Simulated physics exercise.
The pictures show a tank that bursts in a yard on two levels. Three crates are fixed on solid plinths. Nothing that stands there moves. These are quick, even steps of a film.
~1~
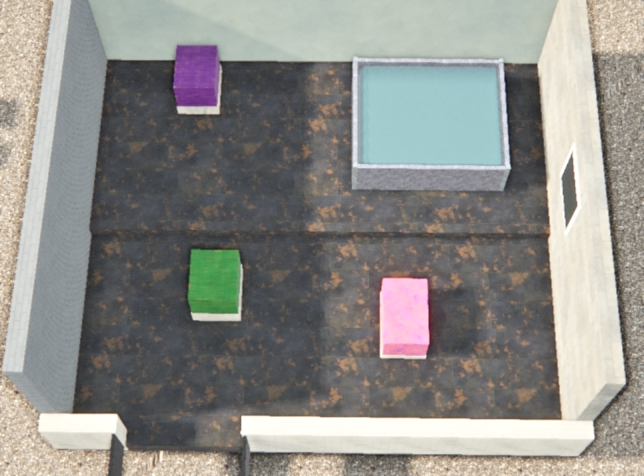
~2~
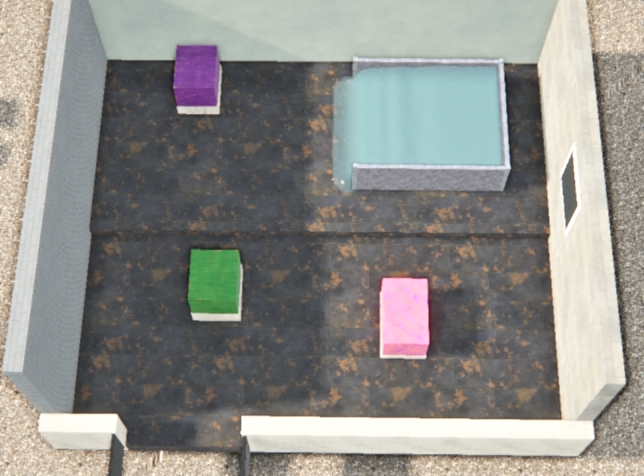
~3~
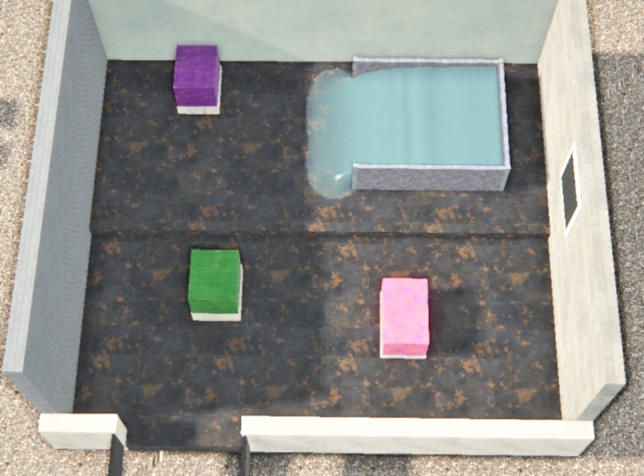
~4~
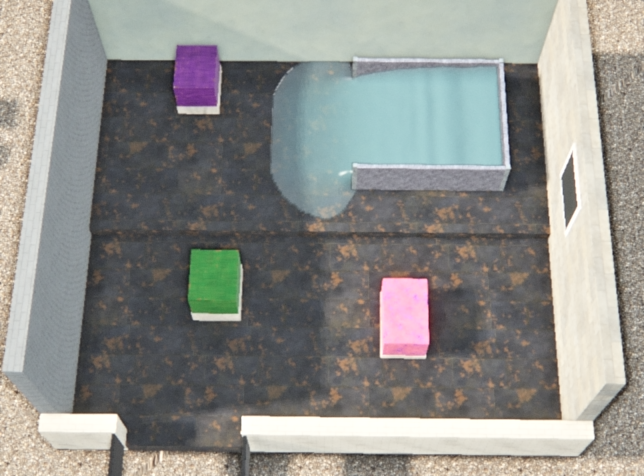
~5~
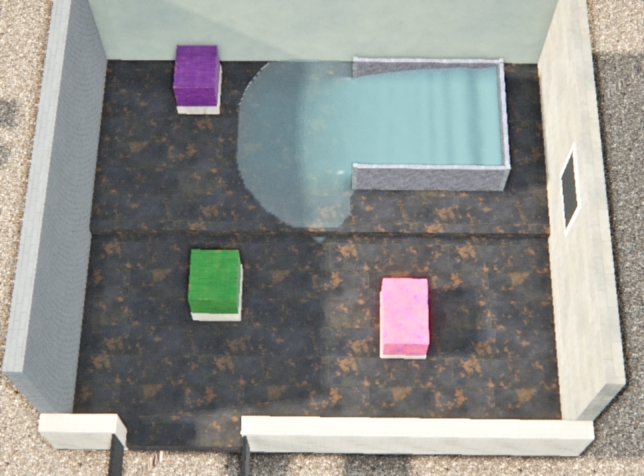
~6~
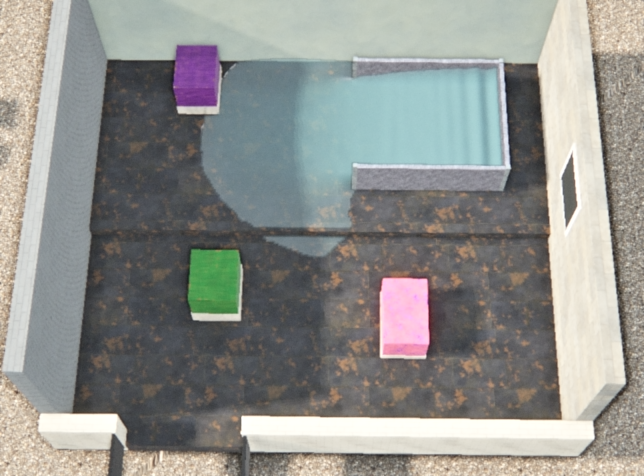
A tank of water in a walled yard sat still, then burst open on its left side, and water poured out and spread left across the dark floor past the purple block's edge.
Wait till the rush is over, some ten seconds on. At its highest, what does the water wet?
In the end: The purple crate gets wet; the pink crate stays dry; the green crate stays dry.
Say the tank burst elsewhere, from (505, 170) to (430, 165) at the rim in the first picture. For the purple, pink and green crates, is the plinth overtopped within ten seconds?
Purple crate stays dry; pink crate ends up wet; green crate is spared.
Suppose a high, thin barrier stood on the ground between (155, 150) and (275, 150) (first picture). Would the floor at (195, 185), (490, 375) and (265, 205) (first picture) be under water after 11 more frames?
In turn: Under water, clear, under water.
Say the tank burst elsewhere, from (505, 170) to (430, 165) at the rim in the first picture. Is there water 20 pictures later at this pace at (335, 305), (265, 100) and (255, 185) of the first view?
In that order: Under water, no water, dry.
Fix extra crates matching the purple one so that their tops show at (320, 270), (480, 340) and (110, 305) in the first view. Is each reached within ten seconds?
In that order: Escapes it, remains dry, gets wet.
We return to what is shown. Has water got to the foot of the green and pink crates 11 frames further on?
In short: Green touched; pink not reached.
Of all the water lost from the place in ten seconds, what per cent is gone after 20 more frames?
Some 0 per cent.
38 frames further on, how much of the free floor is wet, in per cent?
Near 70 in a hundred.
A moment on, water covers 35 % of the floor; the purple crate water round its plinth, the pink crate not reached, the green crate water round its plinth.
Next, water covers 40 % of the floor; the purple crate water round its plinth, the pink crate not reached, the green crate water round its plinth.
Then, water covers 50 % of the floor; the purple crate water round its plinth, the pink crate not reached, the green crate water round its plinth.
Later, water covers 70 % of the floor; the purple crate water round its plinth, the pink crate water round its plinth, the green crate water round its plinth.
In the end, water covers 90 % of the floor; the purple crate was topped, the pink crate stayed above the water, the green crate stayed above the water.
